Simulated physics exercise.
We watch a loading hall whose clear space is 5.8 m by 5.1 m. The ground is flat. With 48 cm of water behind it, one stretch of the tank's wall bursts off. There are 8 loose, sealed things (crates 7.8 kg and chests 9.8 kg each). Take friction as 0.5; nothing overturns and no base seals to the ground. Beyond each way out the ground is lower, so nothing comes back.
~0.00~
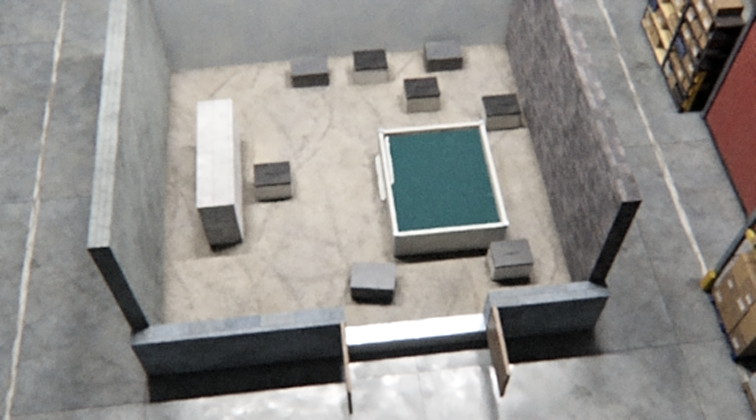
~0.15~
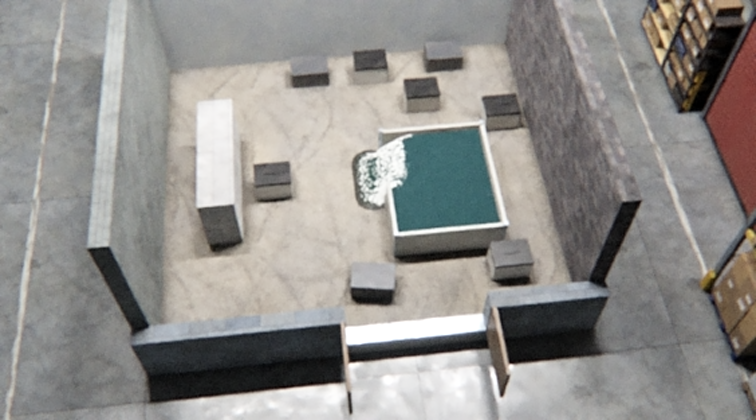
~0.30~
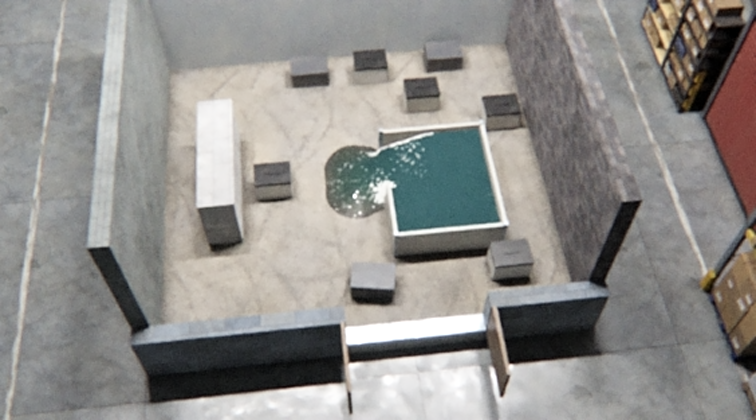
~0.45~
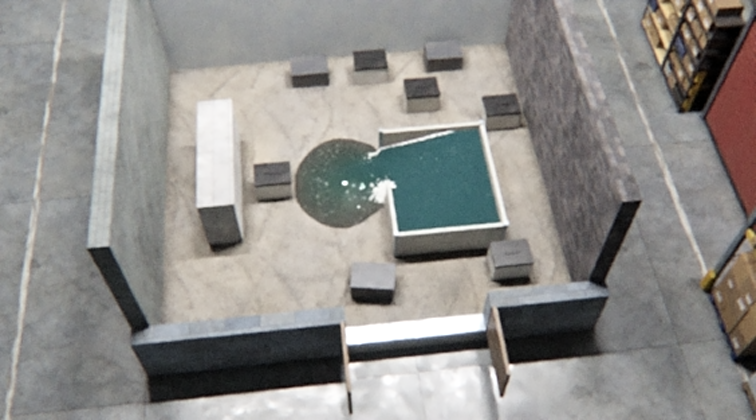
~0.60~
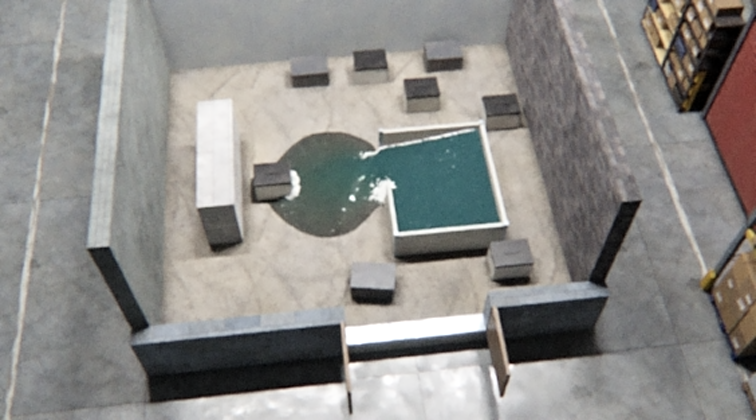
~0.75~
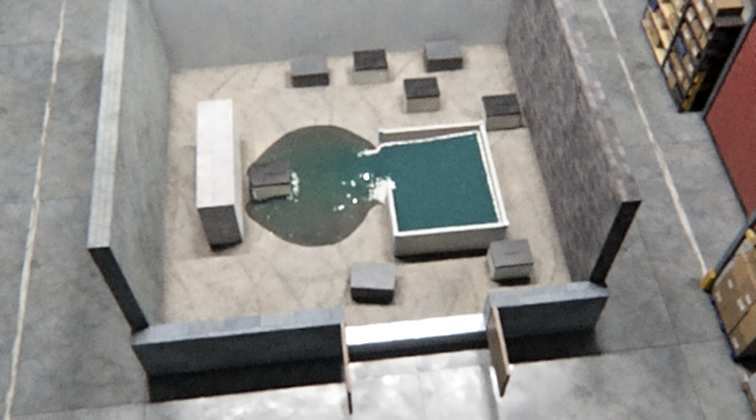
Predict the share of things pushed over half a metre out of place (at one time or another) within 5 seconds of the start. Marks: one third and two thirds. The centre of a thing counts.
It is less than a third.
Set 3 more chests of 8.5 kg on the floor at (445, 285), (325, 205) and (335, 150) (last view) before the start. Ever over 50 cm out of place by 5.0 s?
In that order: Less, past it, past it.
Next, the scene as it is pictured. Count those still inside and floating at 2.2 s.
1 of them.
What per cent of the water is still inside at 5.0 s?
Some 100 per cent remains.
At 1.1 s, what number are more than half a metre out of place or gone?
By then 0.
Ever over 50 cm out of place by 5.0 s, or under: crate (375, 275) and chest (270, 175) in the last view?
In turn: Short of it, past it.
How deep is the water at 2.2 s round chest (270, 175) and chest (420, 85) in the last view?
About 16 and 0 cm.
After 1.1 s 0 of 8 are over 50 cm from their spots; 0 afloat.
After 2.2 s 0 of 8 are over 50 cm from their spots; 1 afloat.
After 3.5 s 0 of 8 are over 50 cm from their spots; 1 afloat.
After 5.0 s 1 of 8 are over 50 cm from their spots, and 1 have been at some point; 2 afloat.
